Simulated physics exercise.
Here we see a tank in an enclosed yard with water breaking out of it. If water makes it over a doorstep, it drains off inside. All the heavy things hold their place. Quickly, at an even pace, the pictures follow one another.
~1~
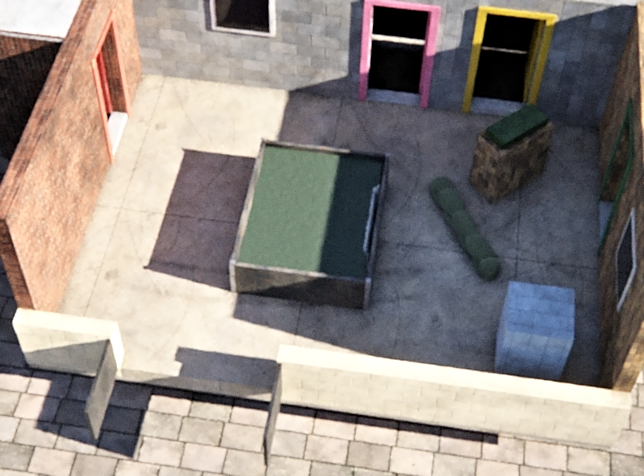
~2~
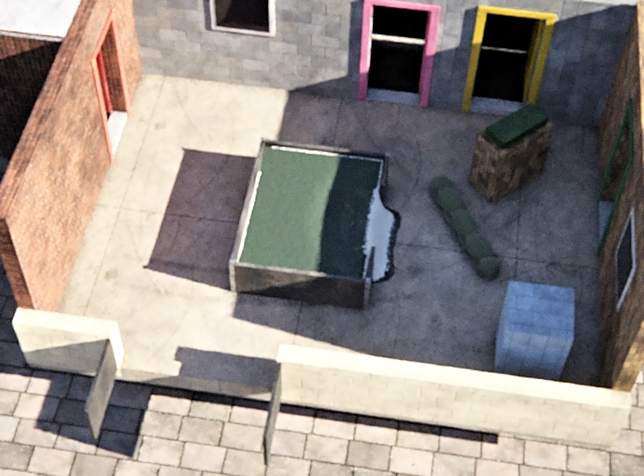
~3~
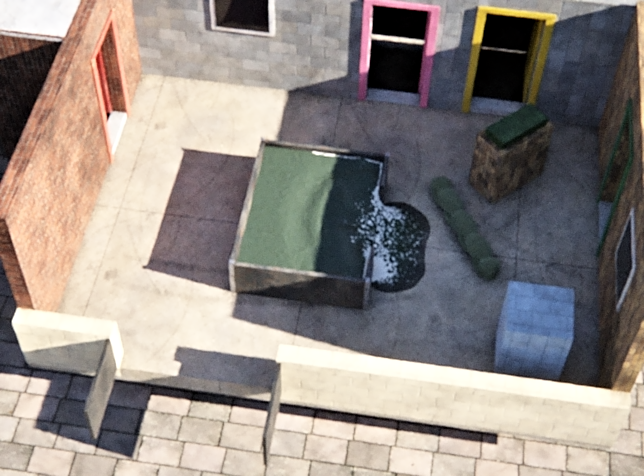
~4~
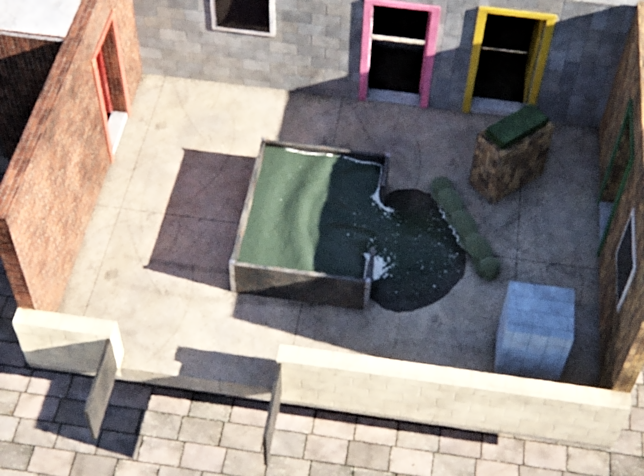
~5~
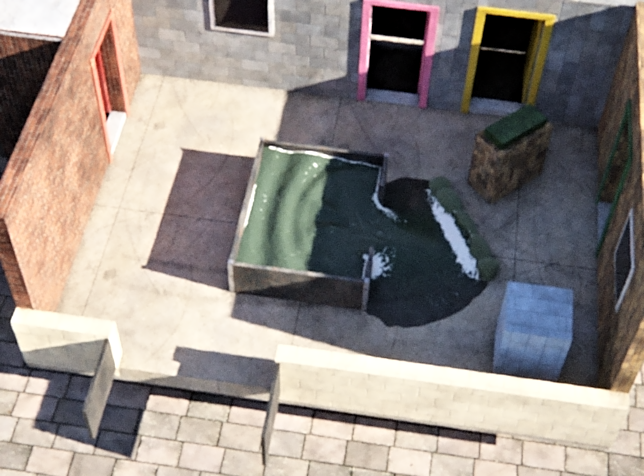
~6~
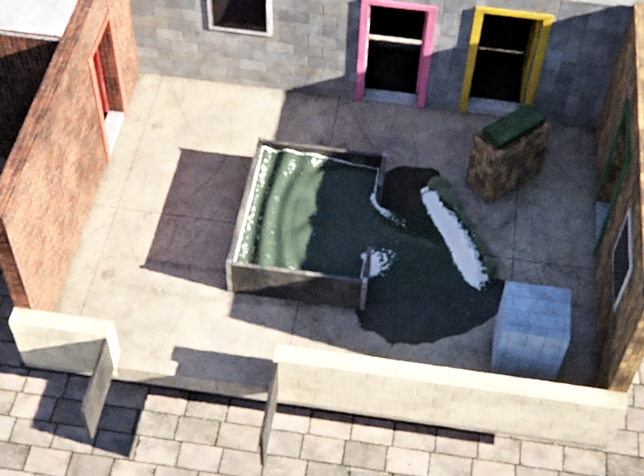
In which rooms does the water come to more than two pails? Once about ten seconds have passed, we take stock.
The green door keeps inside the allowance there; the pink door exceeds the allowance there; the yellow door keeps inside the allowance there; the red door keeps inside the allowance there.
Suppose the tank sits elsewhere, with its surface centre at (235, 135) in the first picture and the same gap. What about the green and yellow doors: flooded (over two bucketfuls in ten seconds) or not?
Briefly, green ends up below while yellow ends up above.
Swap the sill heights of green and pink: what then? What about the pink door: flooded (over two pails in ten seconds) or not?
For the pink door, I reckon it remains short.
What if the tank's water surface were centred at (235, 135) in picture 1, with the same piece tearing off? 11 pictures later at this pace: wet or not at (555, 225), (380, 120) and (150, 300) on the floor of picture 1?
Taking the three spots in turn, I'd say spared, then drenched, then spared.
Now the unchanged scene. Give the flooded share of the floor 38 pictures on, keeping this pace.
I reckon around 80 %.
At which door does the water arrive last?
Result: The red one.
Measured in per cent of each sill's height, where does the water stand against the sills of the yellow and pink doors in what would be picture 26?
Some 10 percent, then some 210 percent.
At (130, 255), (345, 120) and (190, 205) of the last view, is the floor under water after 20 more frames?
In that order: Free of water, covered, not flooded.
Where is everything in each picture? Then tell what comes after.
The first frame shows still water in the water tank at (313, 211).
In the second frame, water pours out at (374, 236) and has run to (377, 278).
In the third frame, water pours out at (374, 237) and has run to (405, 285).
In the fourth frame, the front is at (456, 275), out from the gap at (374, 237).
In the fifth frame, the front is at (479, 285), out from the gap at (373, 236).
In the sixth frame, water pours out at (371, 236) and has run to a hidden place.
A moment on, water covers 20 % of the floor; the green door not reached, the pink door not reached, the yellow door not reached, the red door not reached.
Next, water covers 35 % of the floor; the green door not reached, the pink door wet at the sill, nothing in, the yellow door not reached, the red door not reached.
Then, water covers 50 % of the floor; the green door wet at the sill, nothing in, the pink door under two buckets in, the yellow door wet at the sill, nothing in, the red door not reached.
Later, water covers 80 % of the floor; the green door wet at the sill, nothing in, the pink door over two buckets in, the yellow door wet at the sill, nothing in, the red door wet at the sill, nothing in.
In the end, water covers 95 % of the floor; the green door wet at the sill, nothing in, the pink door over two buckets in, the yellow door wet at the sill, nothing in, the red door wet at the sill, nothing in.
